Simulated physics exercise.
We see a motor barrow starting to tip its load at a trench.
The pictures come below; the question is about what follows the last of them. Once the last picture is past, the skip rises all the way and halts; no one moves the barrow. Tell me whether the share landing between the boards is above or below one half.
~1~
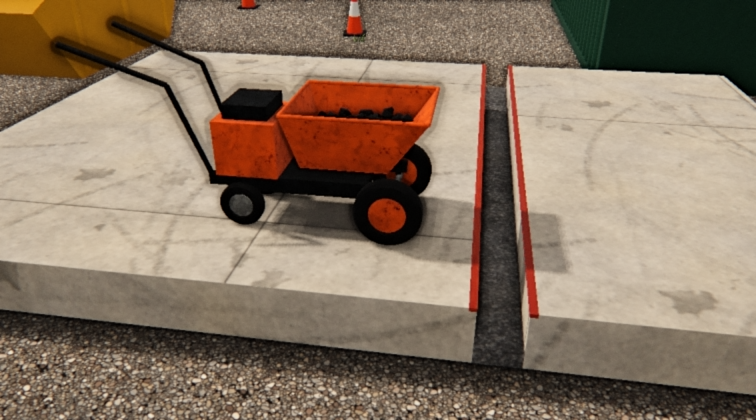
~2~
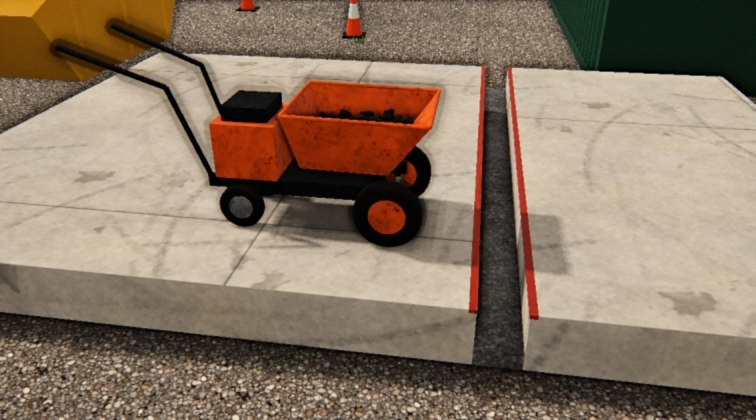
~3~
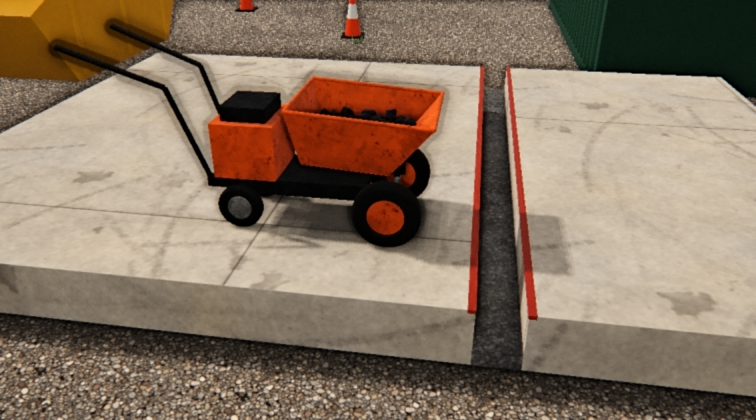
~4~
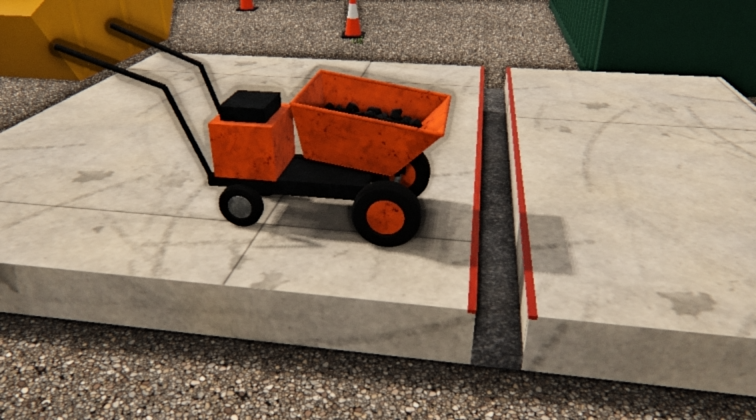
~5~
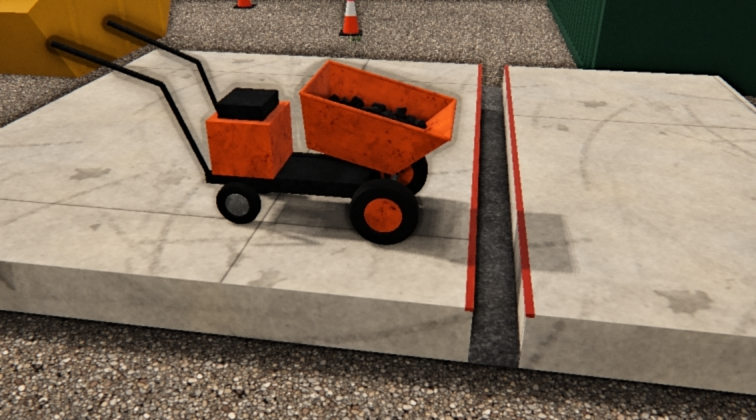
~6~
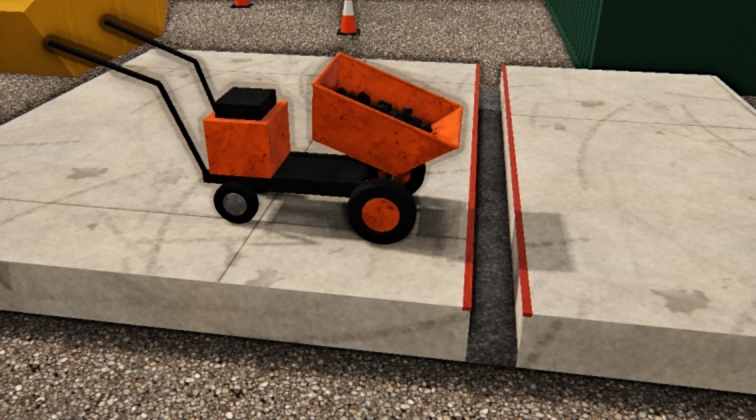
Largely in.
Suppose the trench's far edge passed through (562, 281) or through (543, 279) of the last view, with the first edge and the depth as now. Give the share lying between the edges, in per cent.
The first try comes to close to 100 per cent, the next to 100 per cent.
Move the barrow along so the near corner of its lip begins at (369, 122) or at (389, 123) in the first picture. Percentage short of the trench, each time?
You'd get around 40 in a hundred, then 20 in a hundred.
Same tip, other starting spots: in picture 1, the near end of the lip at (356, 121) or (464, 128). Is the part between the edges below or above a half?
One: Under half. Two: Less than half.
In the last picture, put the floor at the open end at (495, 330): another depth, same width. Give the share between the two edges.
I'd put it at some 80 in a hundred.
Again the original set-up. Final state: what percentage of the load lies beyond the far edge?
Result: Close to 10 %.
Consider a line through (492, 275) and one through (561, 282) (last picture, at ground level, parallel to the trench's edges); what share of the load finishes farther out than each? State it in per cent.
Near 70 % and 0 %.
Shortly afterwards, skip tipped steeply; the whole lot in the skip.
Next, skip tipped right over; all but a few in the skip; a little in or heaped over the trench; only a few beyond it.
Some moments later, skip tipped right over; near a quarter in the skip; the bulk in or heaped over the trench; a little beyond it.
In the end, skip tipped right over; all but a few in or heaped over the trench; a little beyond it.
